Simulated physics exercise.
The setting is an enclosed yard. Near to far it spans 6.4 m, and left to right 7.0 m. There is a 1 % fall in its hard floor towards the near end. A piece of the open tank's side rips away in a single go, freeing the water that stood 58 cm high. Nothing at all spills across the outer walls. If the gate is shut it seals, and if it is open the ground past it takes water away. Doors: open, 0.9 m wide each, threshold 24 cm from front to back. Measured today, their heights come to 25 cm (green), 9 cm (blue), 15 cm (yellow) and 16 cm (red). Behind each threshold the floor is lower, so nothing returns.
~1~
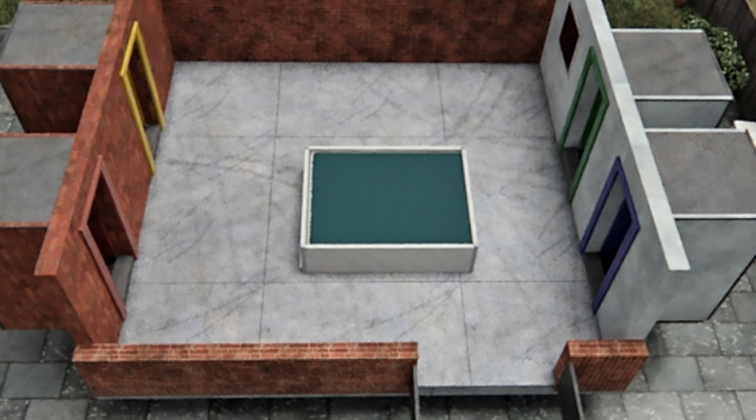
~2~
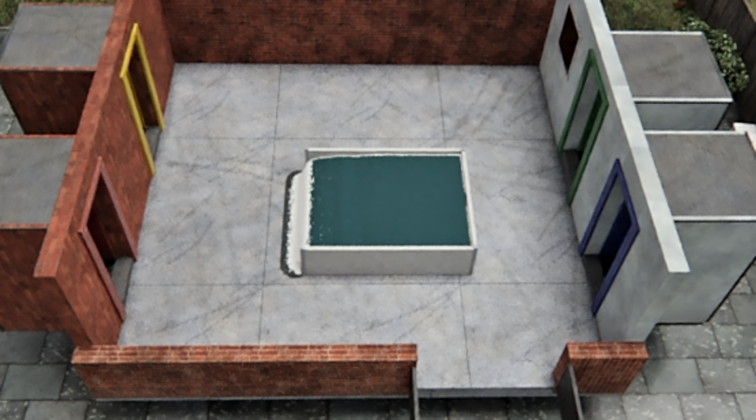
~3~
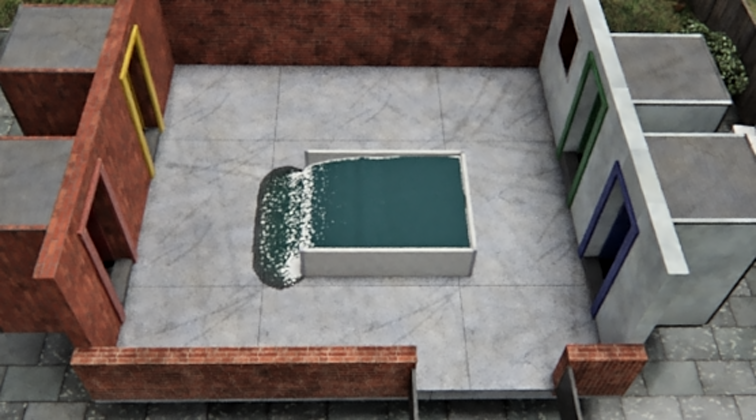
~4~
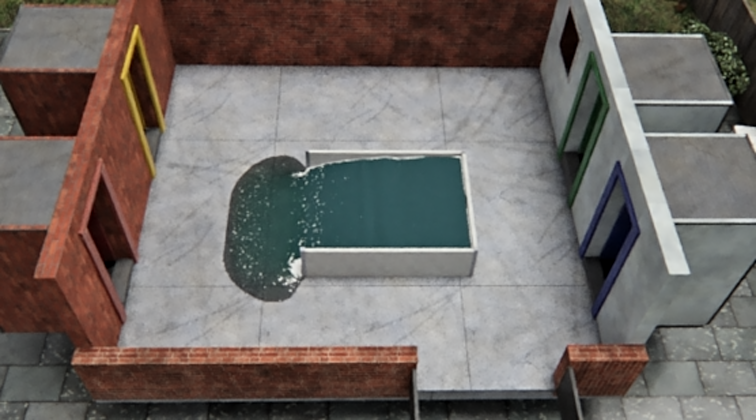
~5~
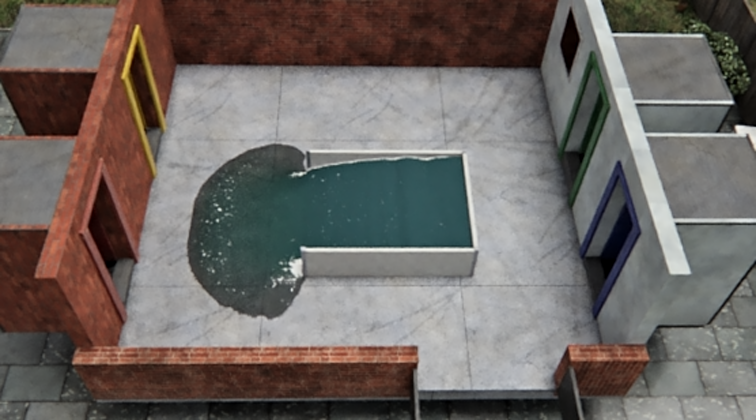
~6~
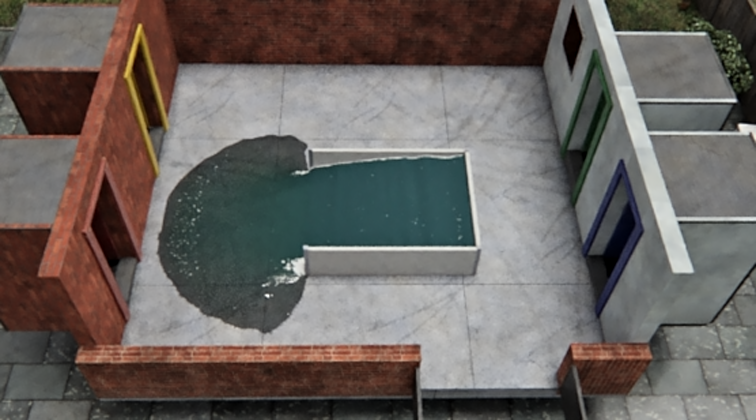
Walled yard with an open tank losing its left side, dark green water pouring out and spreading leftward across the grey floor.
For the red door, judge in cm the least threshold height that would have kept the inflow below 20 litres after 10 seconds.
A threshold of about 23 cm.
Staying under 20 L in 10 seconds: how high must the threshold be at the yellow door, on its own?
At yellow, about 18 cm.
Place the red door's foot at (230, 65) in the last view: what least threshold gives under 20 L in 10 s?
It needs about 16 cm.
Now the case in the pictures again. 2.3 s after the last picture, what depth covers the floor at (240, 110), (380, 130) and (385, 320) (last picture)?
Approx. 2 / 0 / 0 cm.
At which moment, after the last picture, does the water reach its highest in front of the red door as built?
Approximately 1.6 s.
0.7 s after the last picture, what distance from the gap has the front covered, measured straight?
Distance from gap: Approx. 3.4 m.
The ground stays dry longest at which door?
Answer: Green.
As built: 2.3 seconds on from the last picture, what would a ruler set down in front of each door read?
Centimetres: Green = 0, blue = 0, yellow = 22, red = 25.
Then, 0.7 s after the last picture water covers 25 % of the floor, deepest (34 cm) near (146, 228); 23 cm at the red door, 2 litres in over its 16 cm threshold.
Then, 2.3 s after the last picture water covers 35 % of the floor, deepest (38 cm) near (119, 363); 25 cm at the red door, 62 litres in over its 16 cm threshold.
Then, 9.3 s after the last picture water covers 95 % of the floor, deepest (13 cm) near (469, 202); 7 cm at the red door, 89 litres in over its 16 cm threshold.
At the red door as built, the water peaked near 28 cm, 1.5 s after the last picture.
With a threshold of 20.5 cm, 35 litres would have come in within the 10 s; with 27.5 cm, 2 litres. So under 20 litres takes about 23 cm.
